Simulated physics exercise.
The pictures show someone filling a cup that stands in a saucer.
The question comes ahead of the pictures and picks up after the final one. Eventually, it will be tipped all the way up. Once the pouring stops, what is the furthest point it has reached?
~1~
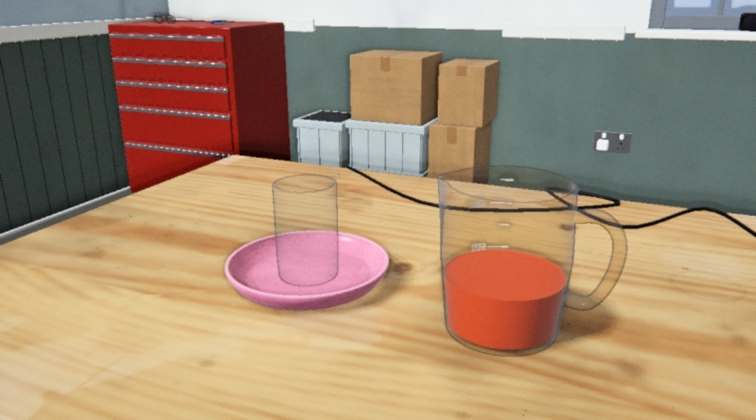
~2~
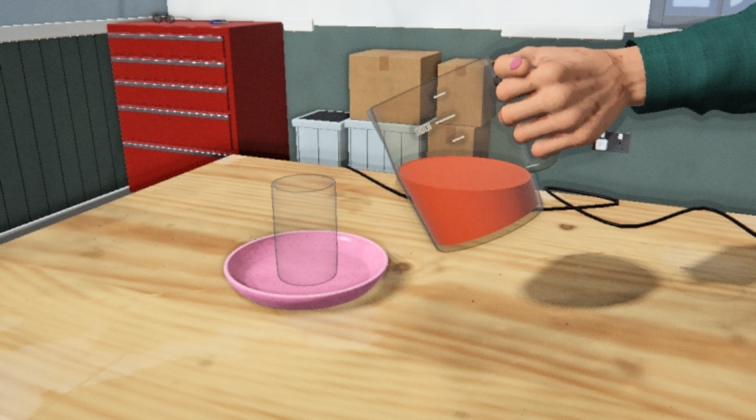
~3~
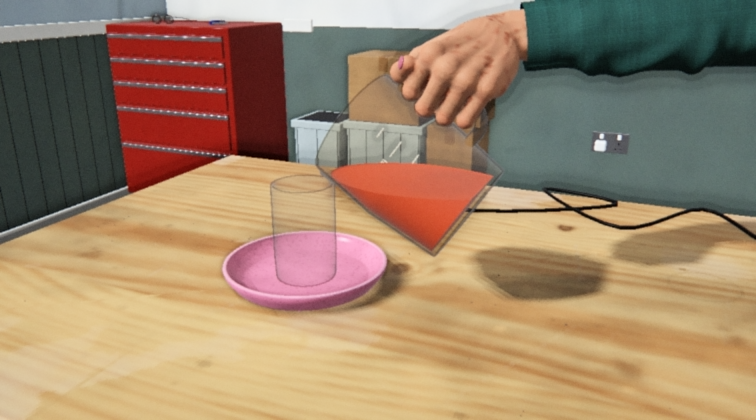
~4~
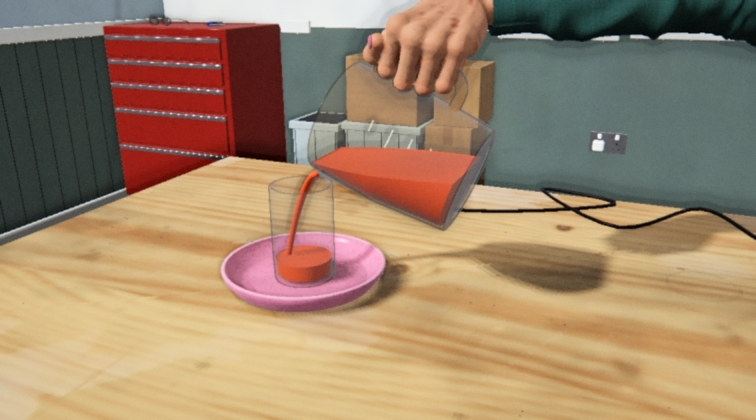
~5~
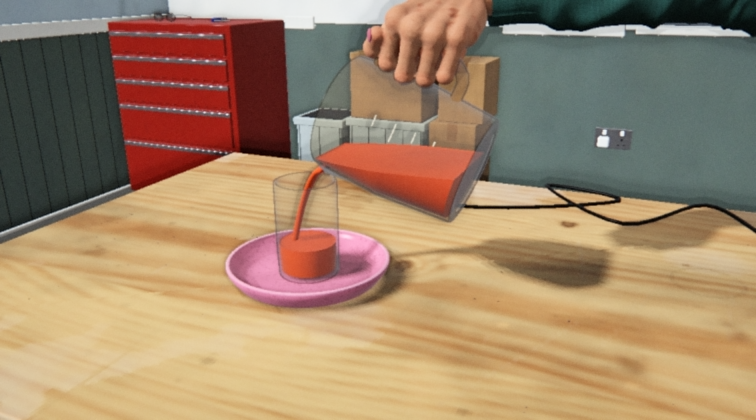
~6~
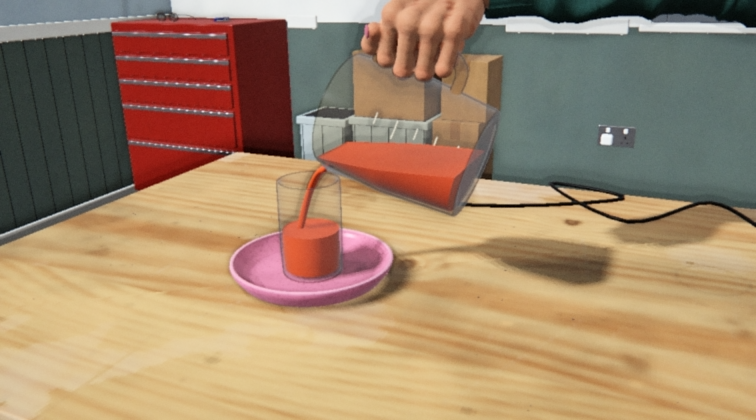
The furthest point is the saucer.
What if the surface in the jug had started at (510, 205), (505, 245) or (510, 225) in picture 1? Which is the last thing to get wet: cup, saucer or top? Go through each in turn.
In turn: Past the saucer, past the saucer, floods the top.
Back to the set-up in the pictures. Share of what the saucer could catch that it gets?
I'd put it at about 50 per cent.
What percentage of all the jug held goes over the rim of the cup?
Some 30 in a hundred.
A moment on, the cup is nearly full; the saucer is dry.
Further on, the cup is full to the brim; the saucer is wet, with room to spare.
When it is over, the cup is full to the brim; the saucer is wet, with room to spare.
